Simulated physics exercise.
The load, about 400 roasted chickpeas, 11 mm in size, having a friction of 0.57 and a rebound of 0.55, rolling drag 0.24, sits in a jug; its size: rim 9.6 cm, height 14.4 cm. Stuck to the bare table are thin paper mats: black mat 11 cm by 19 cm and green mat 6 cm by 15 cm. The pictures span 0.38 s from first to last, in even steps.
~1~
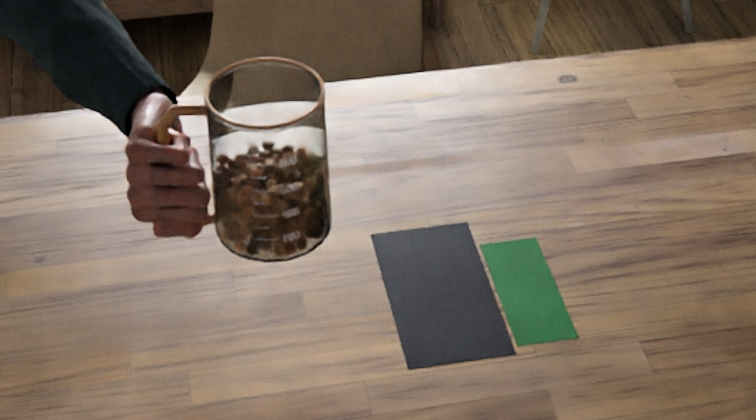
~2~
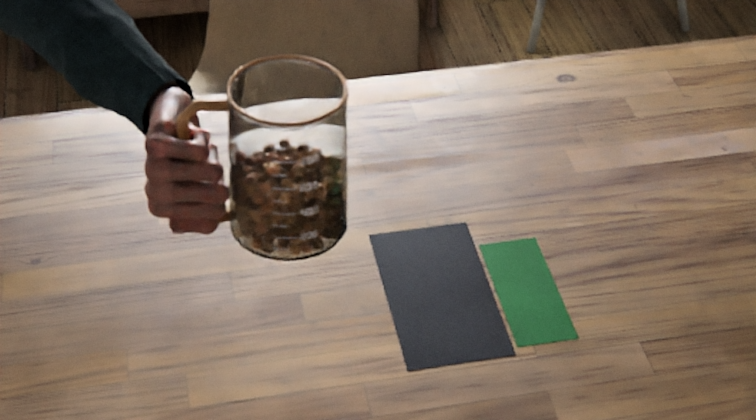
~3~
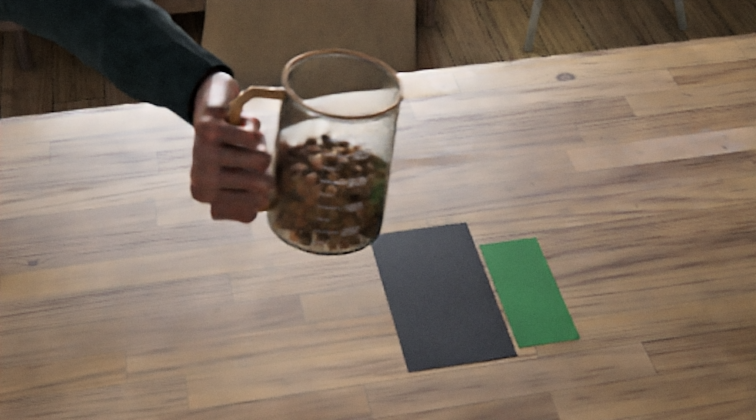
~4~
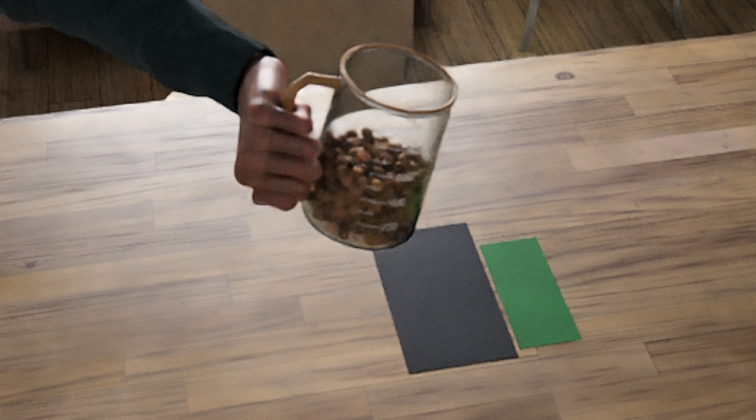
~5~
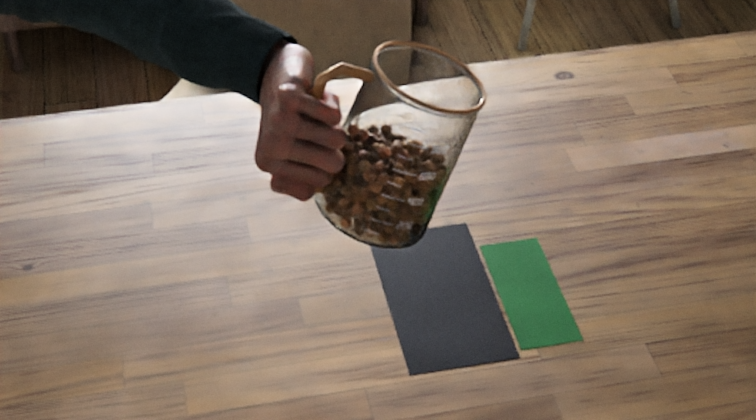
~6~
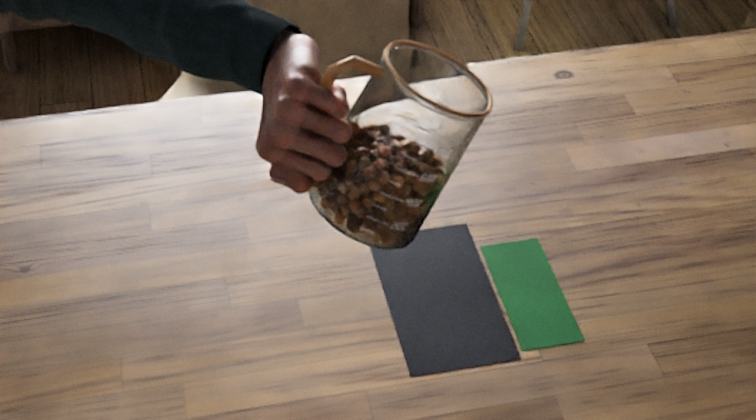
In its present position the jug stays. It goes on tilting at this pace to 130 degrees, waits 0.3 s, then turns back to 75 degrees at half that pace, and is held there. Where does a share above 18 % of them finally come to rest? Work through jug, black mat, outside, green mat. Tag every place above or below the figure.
Jug is below, black mat is above, outside is above, green mat is above.
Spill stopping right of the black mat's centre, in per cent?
Something like 100 in a hundred.
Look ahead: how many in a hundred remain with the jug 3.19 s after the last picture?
About 0 percent.
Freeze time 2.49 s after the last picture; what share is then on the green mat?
Roughly 35 per cent.
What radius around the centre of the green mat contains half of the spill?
About 8 cm.
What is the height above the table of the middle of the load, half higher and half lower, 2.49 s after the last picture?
It's around 0 centimetres.
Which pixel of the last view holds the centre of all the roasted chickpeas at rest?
(520, 295) or so.
Then, 0.96 s after the last picture, tilt 107 degrees; jug 100 %; middle of all pieces on or above the table near (368, 156).
Then, 1.76 s after the last picture, tilt 126 degrees; black mat 35 %, outside 30 %, green mat 35 %; middle of all pieces on or above the table near (520, 291).
Then, 2.49 s after the last picture, tilt 95 degrees; black mat 35 %, outside 30 %, green mat 35 %; middle of all pieces on or above the table near (520, 292).
Then, 3.19 s after the last picture, tilt 75 degrees; black mat 35 %, outside 30 %, green mat 35 %; middle of all pieces on or above the table near (520, 292).
In the end, jug 0 %, black mat 35 %, outside 30 %, green mat 35 %.
